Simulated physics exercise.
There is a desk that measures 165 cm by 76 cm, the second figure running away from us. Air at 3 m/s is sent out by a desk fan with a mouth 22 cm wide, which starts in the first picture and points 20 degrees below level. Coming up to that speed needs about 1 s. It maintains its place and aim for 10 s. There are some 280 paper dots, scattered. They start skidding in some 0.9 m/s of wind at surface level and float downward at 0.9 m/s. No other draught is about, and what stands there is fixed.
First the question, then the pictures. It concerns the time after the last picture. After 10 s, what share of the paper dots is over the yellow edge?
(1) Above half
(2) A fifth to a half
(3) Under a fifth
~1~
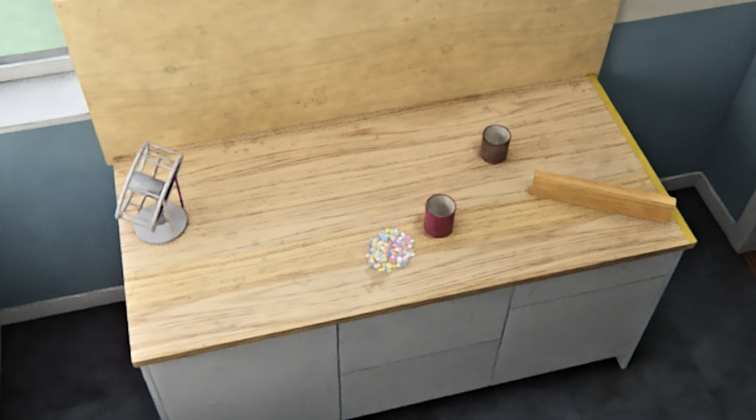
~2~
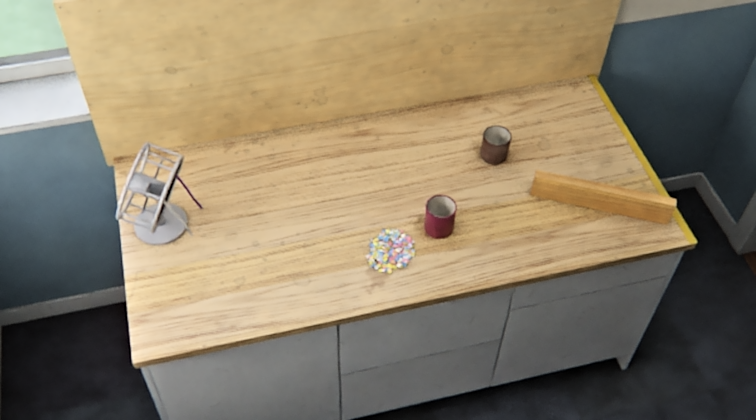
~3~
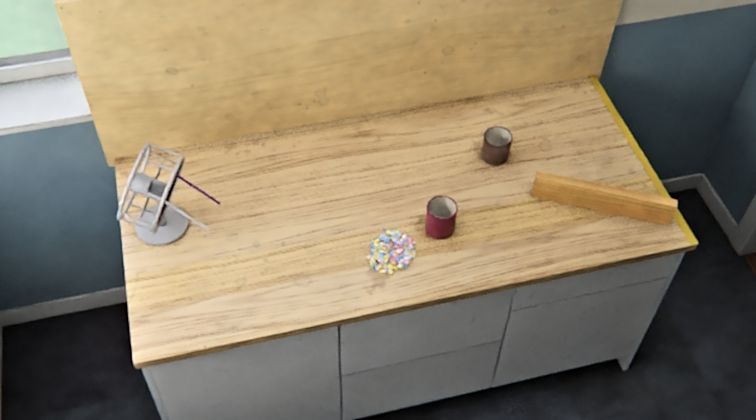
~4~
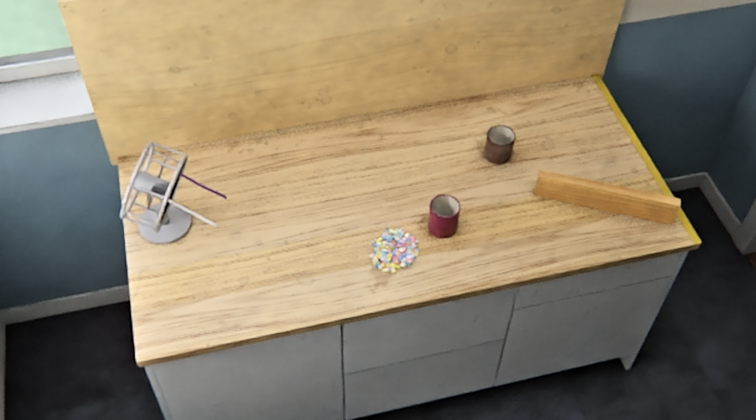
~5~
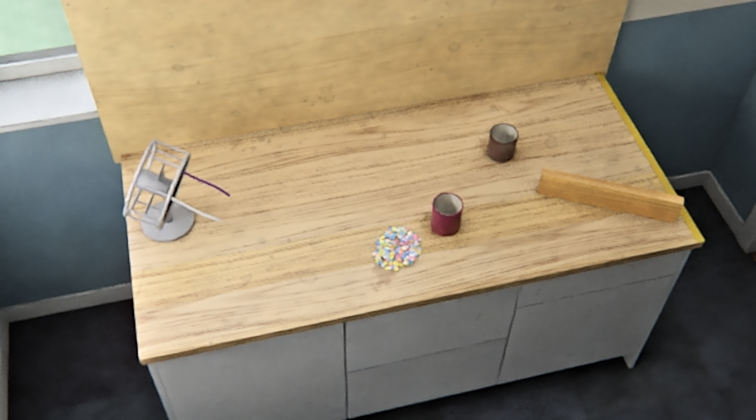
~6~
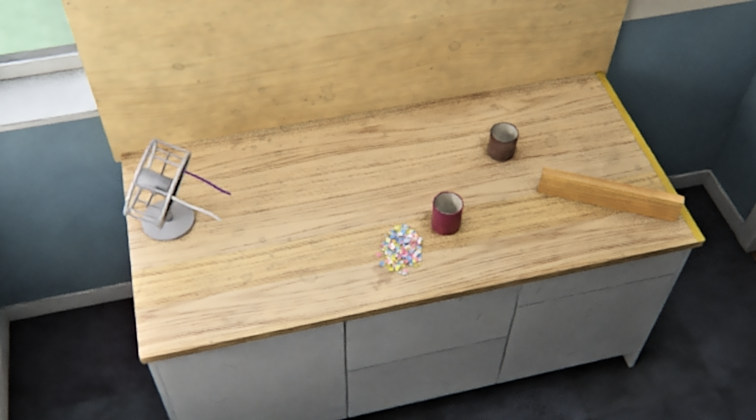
Option 3: Under a fifth.
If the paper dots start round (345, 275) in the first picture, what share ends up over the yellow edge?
Share at the end: About 0 %.
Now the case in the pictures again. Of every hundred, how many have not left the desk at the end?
Share at the end: Around 1 %.
Then, 1.0 s after the last picture, 10 % are on the move or not yet settled, 1 % are over the yellow edge.
Then, 2.2 s after the last picture, 2 % are on the move or not yet settled, 1 % are over the yellow edge.
Then, 4.6 s after the last picture, 1 % are on the move or not yet settled, 1 % are over the yellow edge.
Then, 9.1 s after the last picture, at the end, 1 % are over the yellow edge.
